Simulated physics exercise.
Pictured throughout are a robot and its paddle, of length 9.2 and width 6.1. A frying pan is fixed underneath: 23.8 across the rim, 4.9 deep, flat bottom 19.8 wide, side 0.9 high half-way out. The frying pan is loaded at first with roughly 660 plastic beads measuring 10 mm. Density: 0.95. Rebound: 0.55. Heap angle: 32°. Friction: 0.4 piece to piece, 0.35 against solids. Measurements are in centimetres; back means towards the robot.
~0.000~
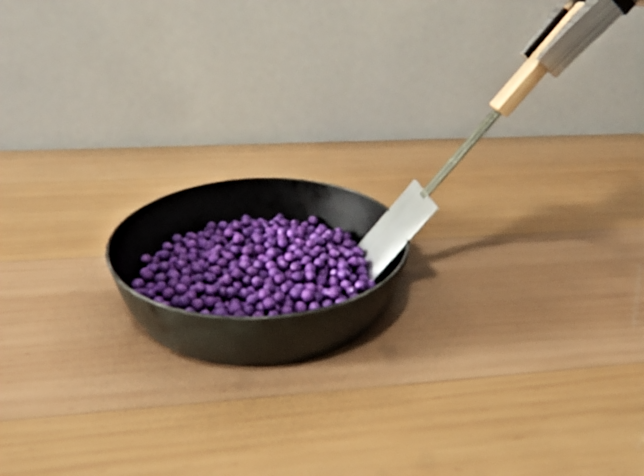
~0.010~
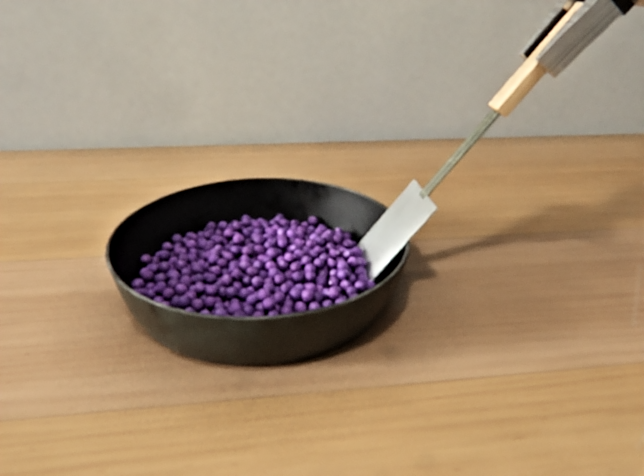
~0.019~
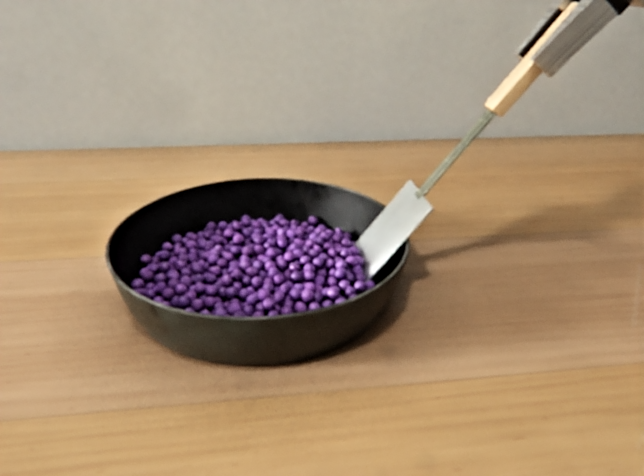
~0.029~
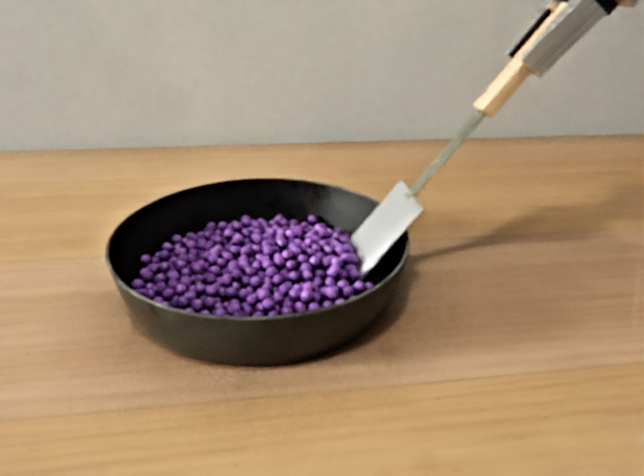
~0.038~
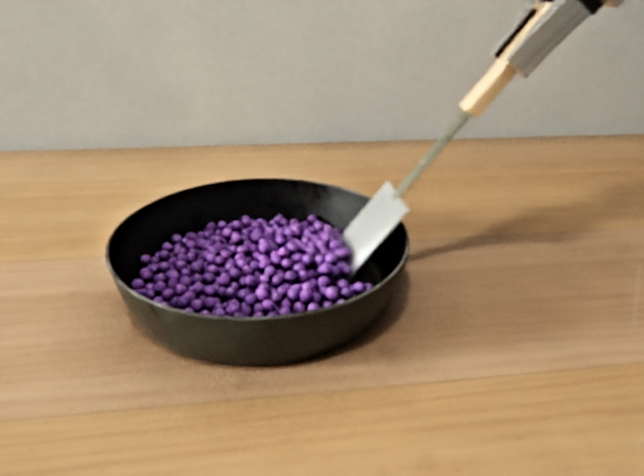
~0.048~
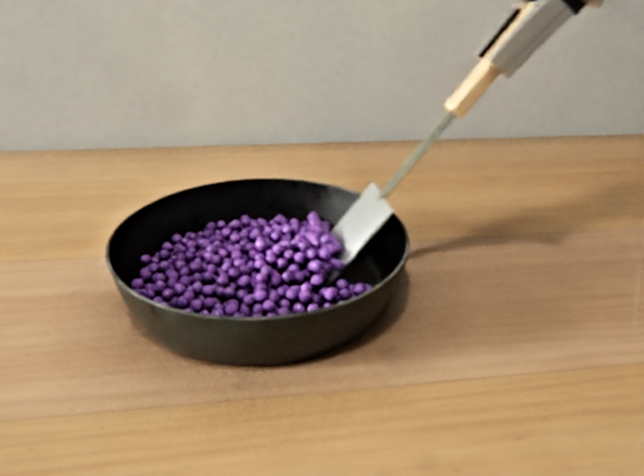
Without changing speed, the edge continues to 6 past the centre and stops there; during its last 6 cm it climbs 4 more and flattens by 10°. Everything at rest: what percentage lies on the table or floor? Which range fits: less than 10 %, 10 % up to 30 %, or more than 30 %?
The range that fits is 10 % up to 30 %.
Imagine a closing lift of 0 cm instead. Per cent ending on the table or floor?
It comes to around 0 percent.
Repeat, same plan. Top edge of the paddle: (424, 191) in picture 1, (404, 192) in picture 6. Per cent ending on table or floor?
My guess would be close to 0 per cent.
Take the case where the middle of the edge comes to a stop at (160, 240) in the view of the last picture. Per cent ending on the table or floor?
My guess is roughly 15 percent.
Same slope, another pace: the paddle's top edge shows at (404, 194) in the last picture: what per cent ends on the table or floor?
Near 0 in a hundred.
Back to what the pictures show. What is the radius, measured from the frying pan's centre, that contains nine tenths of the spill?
100 cm.
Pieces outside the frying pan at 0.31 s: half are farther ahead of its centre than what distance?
It sits close to 26 cm ahead of the middle.
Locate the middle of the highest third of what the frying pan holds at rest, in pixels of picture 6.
I'd put it close to (185, 262).
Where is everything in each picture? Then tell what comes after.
The first picture shows paddle top edge at (426, 193), sloping 53°; upper third of the load around (268, 262), from x 135 to 380, top at y 220; 664 in the frying pan.
The second picture shows paddle top edge at (425, 193), sloping 53°; upper third of the load around (269, 263), from x 135 to 380, top at y 220.
The third picture shows paddle top edge at (421, 193), sloping 53°; upper third of the load around (268, 262), from x 135 to 380, top at y 220.
The fourth picture shows paddle top edge at (411, 194), sloping 53°; upper third of the load around (272, 261), from x 135 to 375, top at y 220.
The fifth picture shows paddle top edge at (398, 195), sloping 53°; upper third of the load around (273, 259), from x 135 to 375, top at y 220.
The sixth picture shows paddle top edge at (383, 195), sloping 53°; upper third of the load around (274, 256), from x 135 to 380, top at y 220; 664 in the frying pan.
By 0.07 s, sloping 53°, highest piece 7 above the table; 664 in the frying pan.
By 0.09 s, sloping 50°, highest piece 9 above the table; 664 in the frying pan.
By 0.31 s, sloping 43°, highest piece 6 above the table; 577 in the frying pan, 82 on the table or floor, 5 on the blade or in flight.
By 1.36 s, sloping 43°, highest piece 4 above the table; 577 in the frying pan, 87 on the table or floor.
Final count, 577 in the frying pan, 87 on the table or floor. That is 13 % on the table or floor.
